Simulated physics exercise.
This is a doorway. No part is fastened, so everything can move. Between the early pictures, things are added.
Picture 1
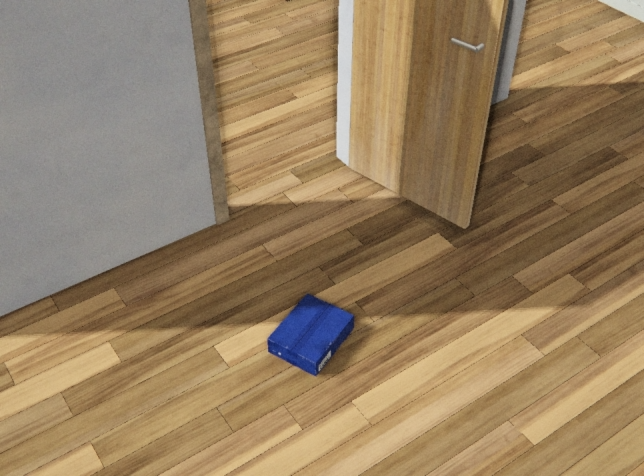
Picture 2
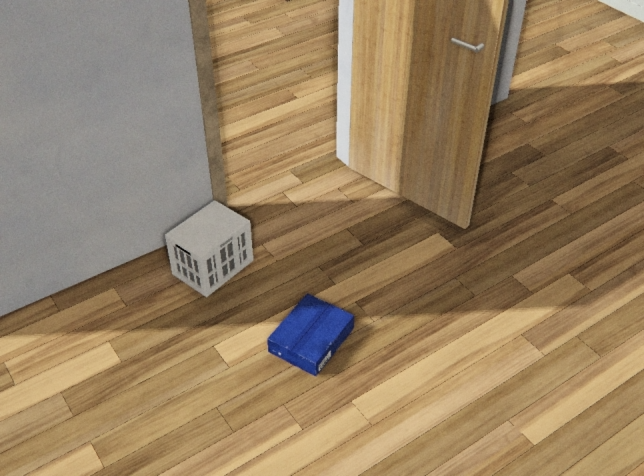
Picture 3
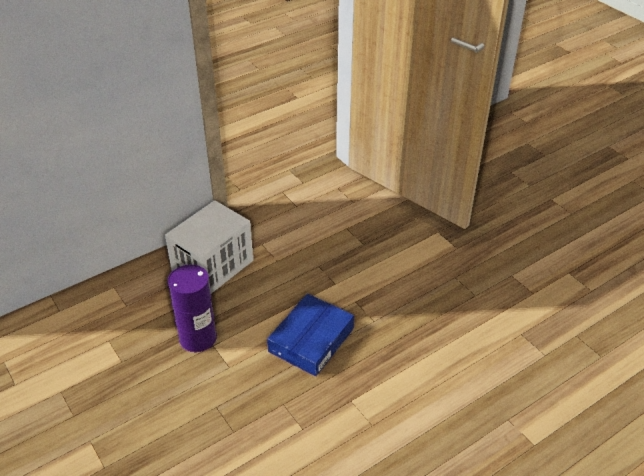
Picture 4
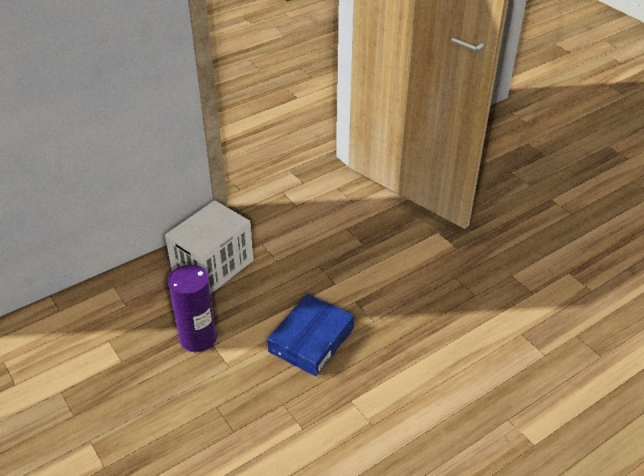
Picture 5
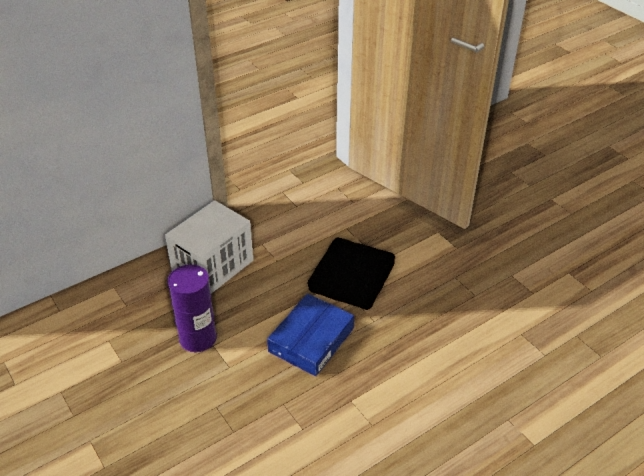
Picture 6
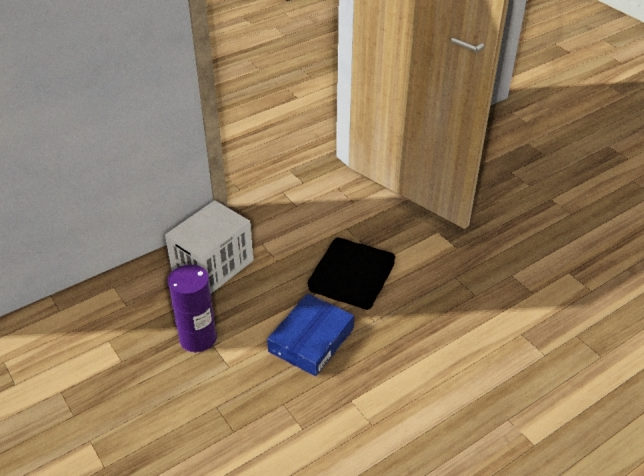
Nothing moved on its own in the doorway with the wide-open door; beside a blue parcel, a white crate appeared by the wall, then a purple canister, and lastly a black cushion.
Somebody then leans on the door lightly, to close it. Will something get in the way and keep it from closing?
No, it closes fully.
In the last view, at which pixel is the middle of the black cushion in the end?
In the last picture, near pixel (326, 289).
Then, 0.60 s on from there, door at 77°.
Then, 0.80 s on from there, door at 60°; black cushion shifted a little near (342, 281).
Then, 1.00 s on from there, door at 44°; black cushion shifted a little near (327, 289); blue parcel shifted a little.
Then, 1.30 s on from there, door at 16°; black cushion shifted a little near (326, 289); blue parcel shifted a little.
In the end, door at 0°; moved from the start, black cushion; the other 3 unmoved. At the end, from the last picture's camera, black cushion near (326, 289).
